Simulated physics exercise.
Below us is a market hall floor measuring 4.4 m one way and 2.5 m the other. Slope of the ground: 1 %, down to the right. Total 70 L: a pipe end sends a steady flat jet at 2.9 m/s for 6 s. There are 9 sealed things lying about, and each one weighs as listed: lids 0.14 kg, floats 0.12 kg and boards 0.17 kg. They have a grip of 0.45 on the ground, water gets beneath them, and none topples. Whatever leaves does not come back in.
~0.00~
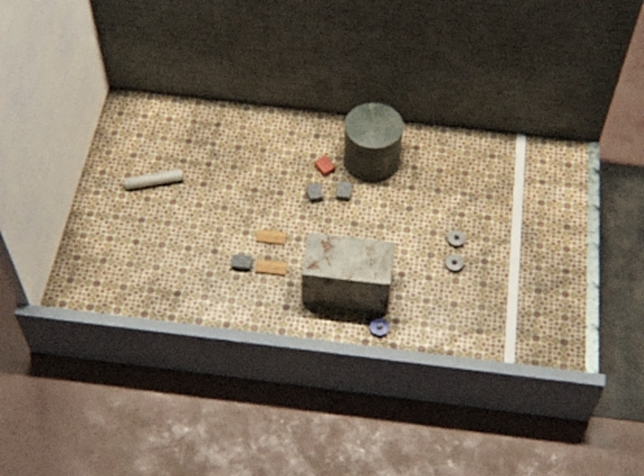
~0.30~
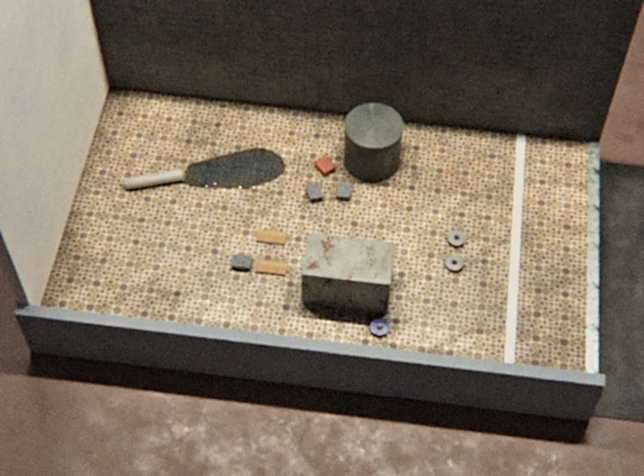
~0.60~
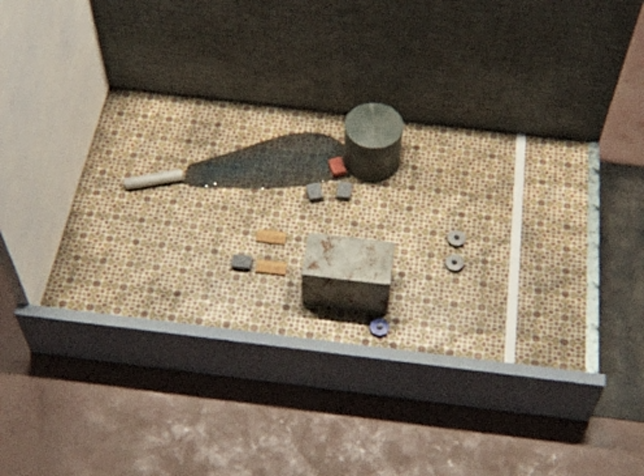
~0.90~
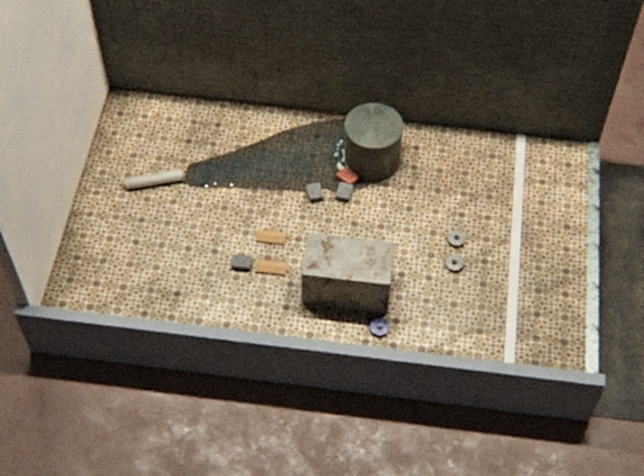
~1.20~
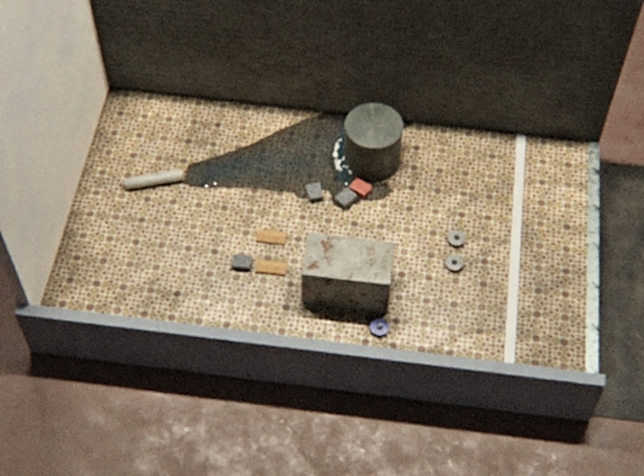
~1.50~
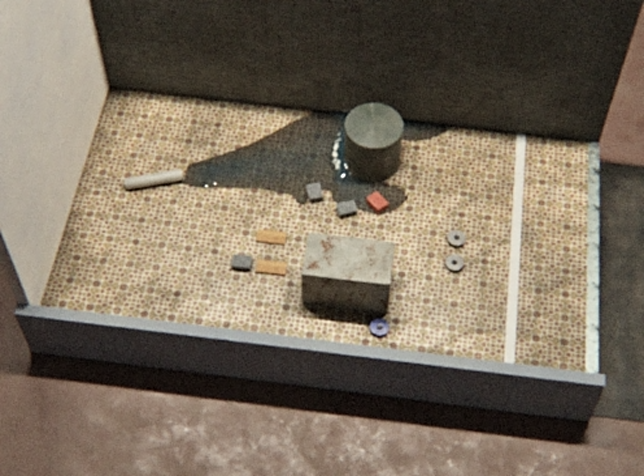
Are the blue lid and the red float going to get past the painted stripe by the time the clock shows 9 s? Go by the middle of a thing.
My prediction: The blue lid lacks the distance; the red float goes the distance.
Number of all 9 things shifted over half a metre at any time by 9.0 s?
The answer here is 4.
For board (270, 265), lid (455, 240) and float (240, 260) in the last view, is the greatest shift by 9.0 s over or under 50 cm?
In sequence: Falls below it / exceeds it / falls below it.
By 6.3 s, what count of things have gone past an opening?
0 by that time.
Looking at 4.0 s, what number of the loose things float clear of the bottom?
At that moment it comes to 2.
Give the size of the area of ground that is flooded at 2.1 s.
Near 1.5 m2 in all.
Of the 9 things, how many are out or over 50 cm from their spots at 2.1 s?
My count gives 1.
After 2.1 s the blue lid is near (379, 327), 0.0 m from its start, aground; the red float is near (411, 225), 1.0 m from its start, aground; 0 of 9 are over the mark; 0 afloat.
After 4.0 s the blue lid is near (379, 327), 0.0 m from its start, aground; the red float is near (446, 246), 1.3 m from its start, afloat; 0 of 9 are over the mark; 2 afloat.
After 6.3 s the blue lid is near (379, 327), 0.0 m from its start, aground; the red float is near (510, 252), 1.8 m from its start, afloat; 0 of 9 are over the mark; 3 afloat.
After 9.0 s the blue lid is near (379, 327), 0.0 m from its start, aground; the red float has gone out; 3 of 9 are over the mark; 0 afloat.
